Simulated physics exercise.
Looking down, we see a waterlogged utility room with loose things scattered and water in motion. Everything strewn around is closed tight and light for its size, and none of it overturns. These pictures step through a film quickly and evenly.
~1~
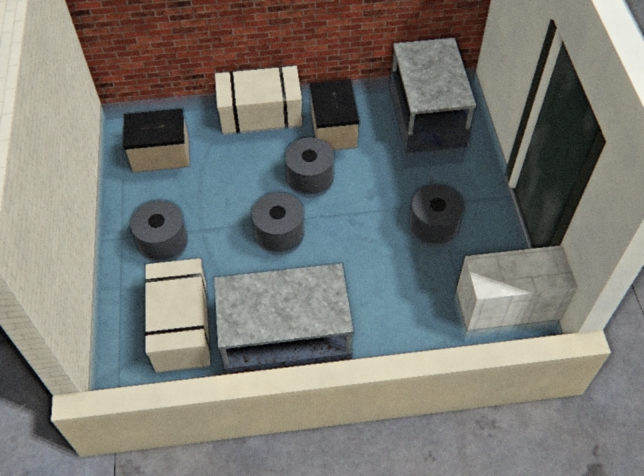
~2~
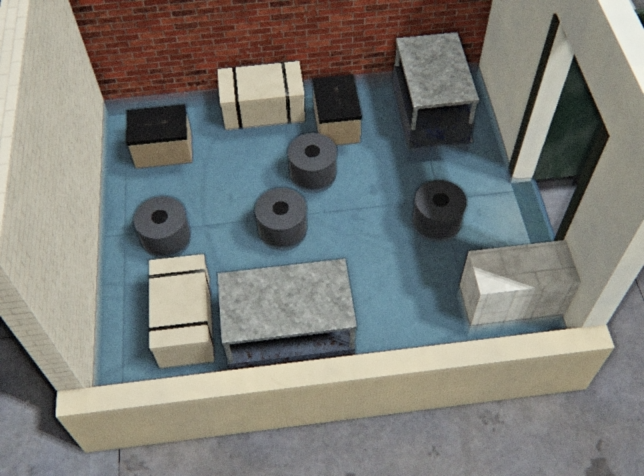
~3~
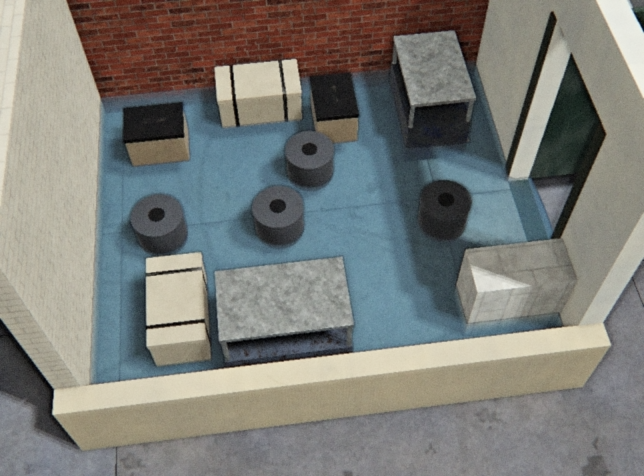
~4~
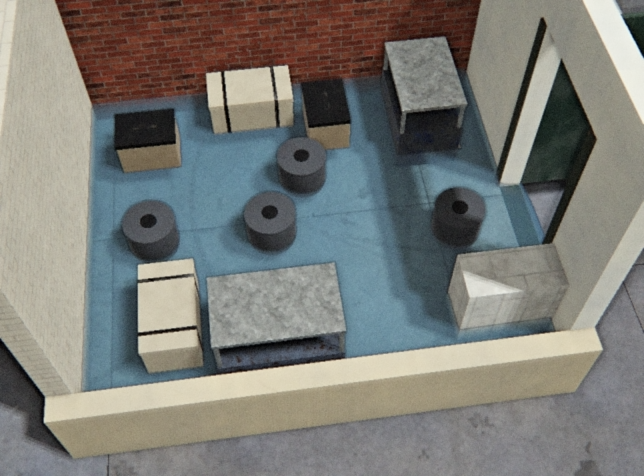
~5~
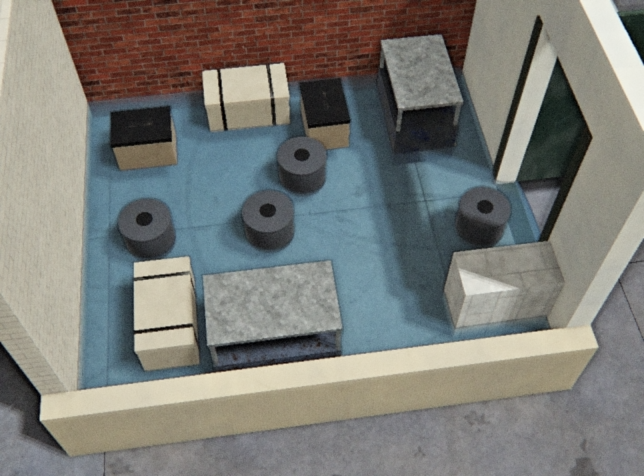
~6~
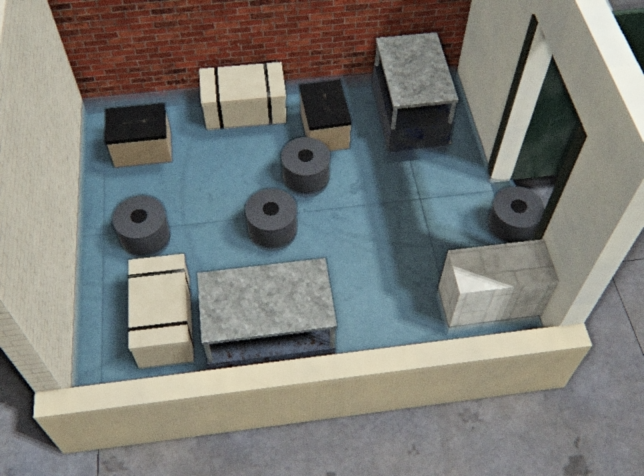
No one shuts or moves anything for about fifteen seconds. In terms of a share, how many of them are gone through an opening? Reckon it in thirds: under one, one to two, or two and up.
It falls in the central third.
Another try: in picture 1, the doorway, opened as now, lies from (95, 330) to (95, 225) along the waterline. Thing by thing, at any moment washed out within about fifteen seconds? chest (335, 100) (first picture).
The outcome for it is not removed.
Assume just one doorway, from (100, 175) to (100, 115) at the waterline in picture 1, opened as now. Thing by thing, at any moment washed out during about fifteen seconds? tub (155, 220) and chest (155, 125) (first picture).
First one leaves, second one leaves.
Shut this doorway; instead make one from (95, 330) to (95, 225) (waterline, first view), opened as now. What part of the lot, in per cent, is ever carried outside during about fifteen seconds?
Close to 60 %.
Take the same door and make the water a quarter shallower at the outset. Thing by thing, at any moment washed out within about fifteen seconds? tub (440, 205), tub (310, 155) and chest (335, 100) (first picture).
Swept away, swept away, swept away.
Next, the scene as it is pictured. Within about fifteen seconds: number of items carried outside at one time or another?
Count: 4.
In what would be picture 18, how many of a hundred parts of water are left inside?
Close to 66 percent of it stays.
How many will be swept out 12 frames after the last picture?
The number I arrive at is 2.
A moment on, 1 of 8 are out; 7 afloat.
Next, 2 of 8 are out; 6 afloat.
Later, 4 of 8 are out; 4 afloat.
In the end, 4 of 8 are out; 4 afloat.
